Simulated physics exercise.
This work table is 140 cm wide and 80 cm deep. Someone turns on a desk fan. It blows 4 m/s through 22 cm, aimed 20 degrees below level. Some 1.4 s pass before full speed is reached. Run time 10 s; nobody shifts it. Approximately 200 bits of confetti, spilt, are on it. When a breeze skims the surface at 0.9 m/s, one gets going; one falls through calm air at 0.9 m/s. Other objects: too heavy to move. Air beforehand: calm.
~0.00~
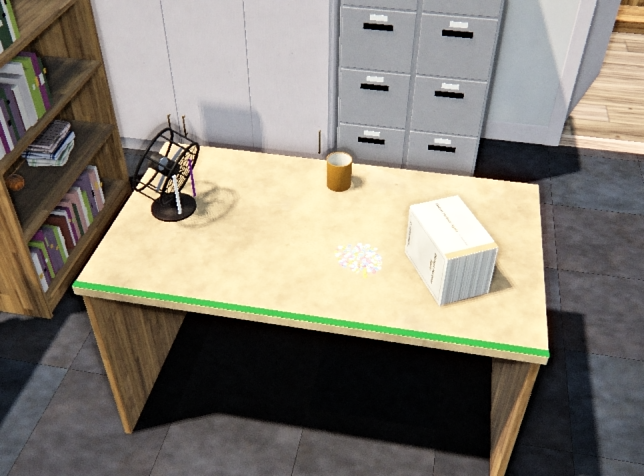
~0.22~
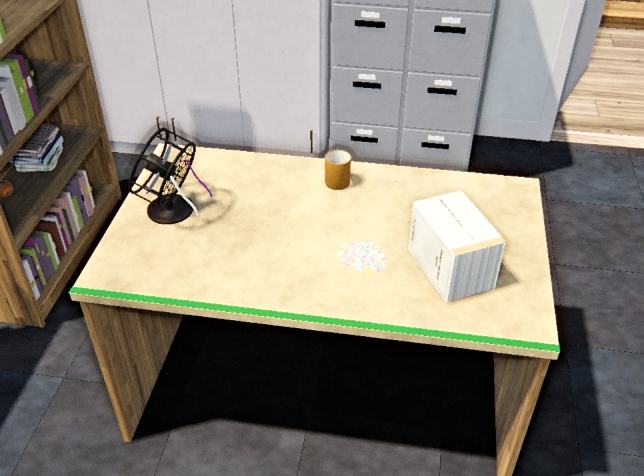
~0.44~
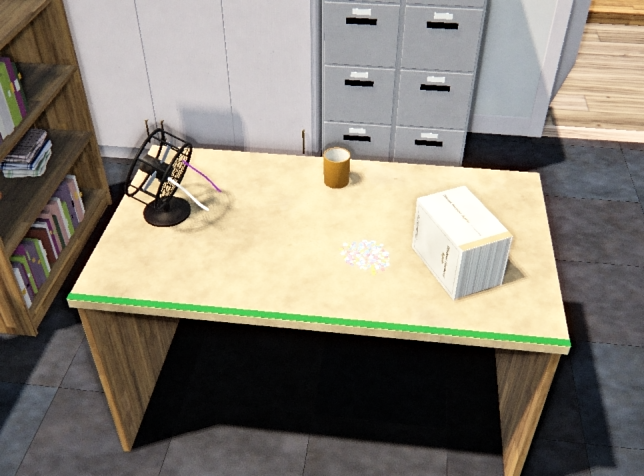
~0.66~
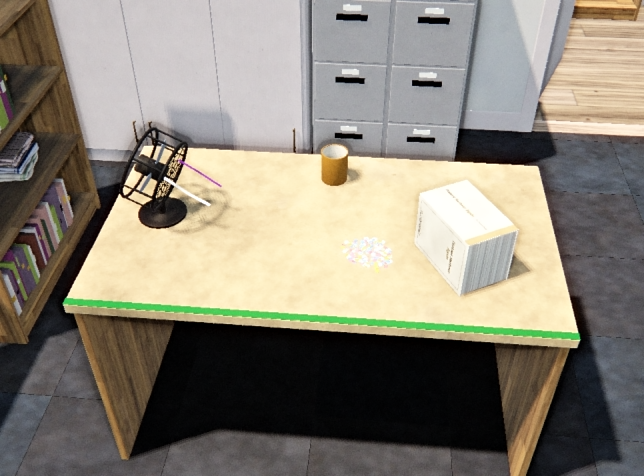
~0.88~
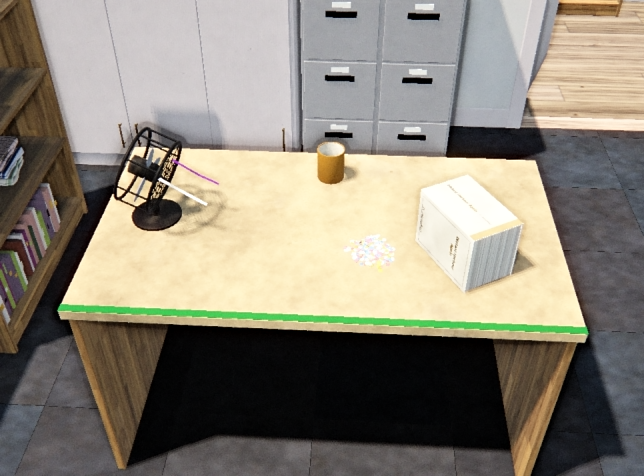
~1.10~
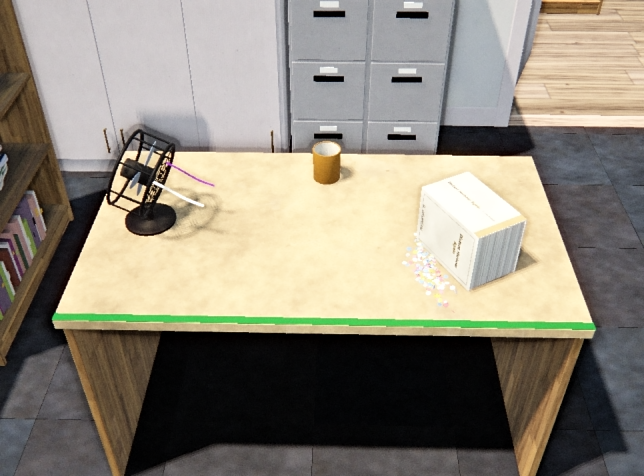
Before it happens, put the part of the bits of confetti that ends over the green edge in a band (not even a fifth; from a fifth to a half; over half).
Looking at the green edge, the share there is the larger part.
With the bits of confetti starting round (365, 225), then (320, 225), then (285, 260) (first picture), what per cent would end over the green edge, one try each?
About 0, 0 and 100 in a hundred, in that order.
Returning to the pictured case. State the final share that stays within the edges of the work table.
Estimate: Close to 0 percent.
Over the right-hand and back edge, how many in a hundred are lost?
I'd put it near 10 percent on the right-hand side and close to 0 percent at the back.
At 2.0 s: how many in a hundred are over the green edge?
About 90 per cent.
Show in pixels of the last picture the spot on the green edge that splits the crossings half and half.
The middle of the crossings lies near (538, 329) in the last picture.
After 2.0 s the count stands so, 87 % are over the green edge.
After 3.2 s the count stands so, 88 % are over the green edge.
After 5.5 s the count stands so, 88 % are over the green edge.
After 10.0 s, at the end, 88 % are over the green edge.
